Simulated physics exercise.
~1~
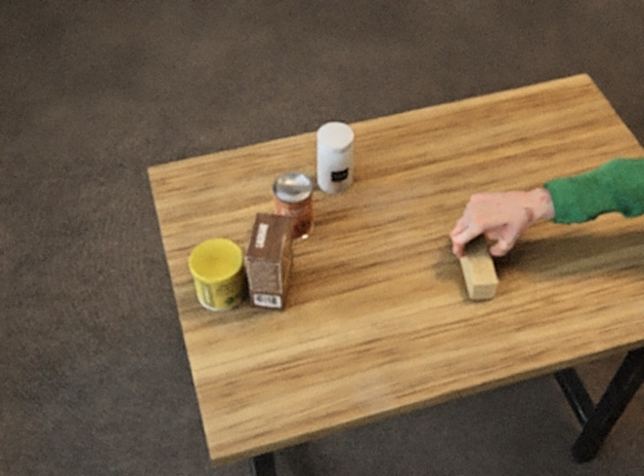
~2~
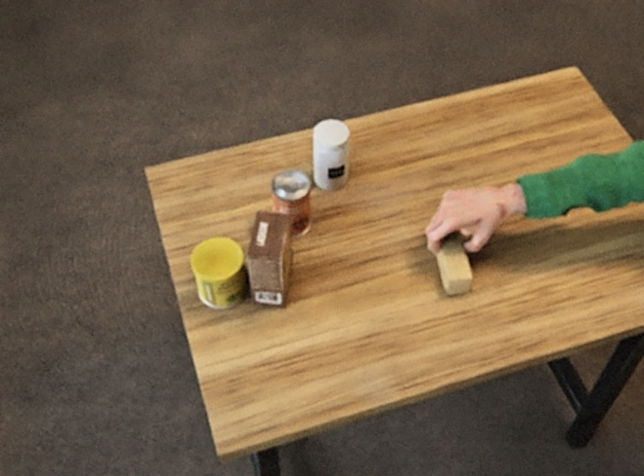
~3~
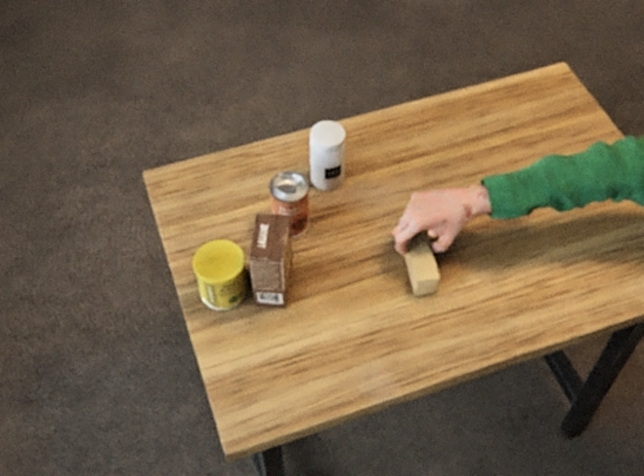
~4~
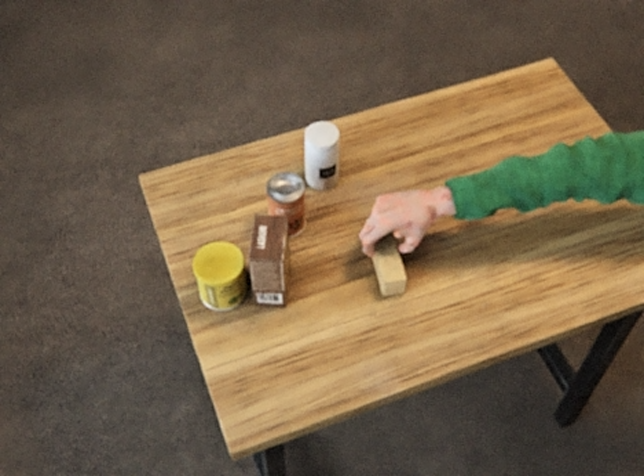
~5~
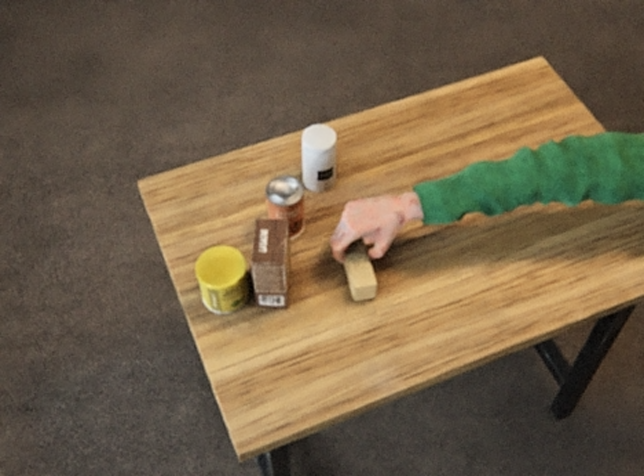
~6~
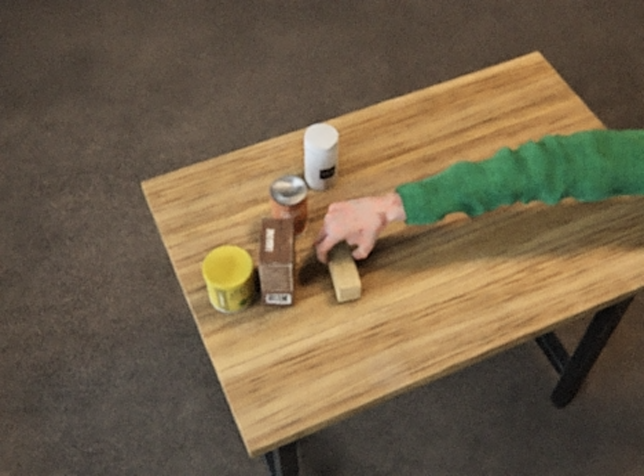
A hand in a green sleeve slides a wooden block left across a table, stopping just short of a brown packet.
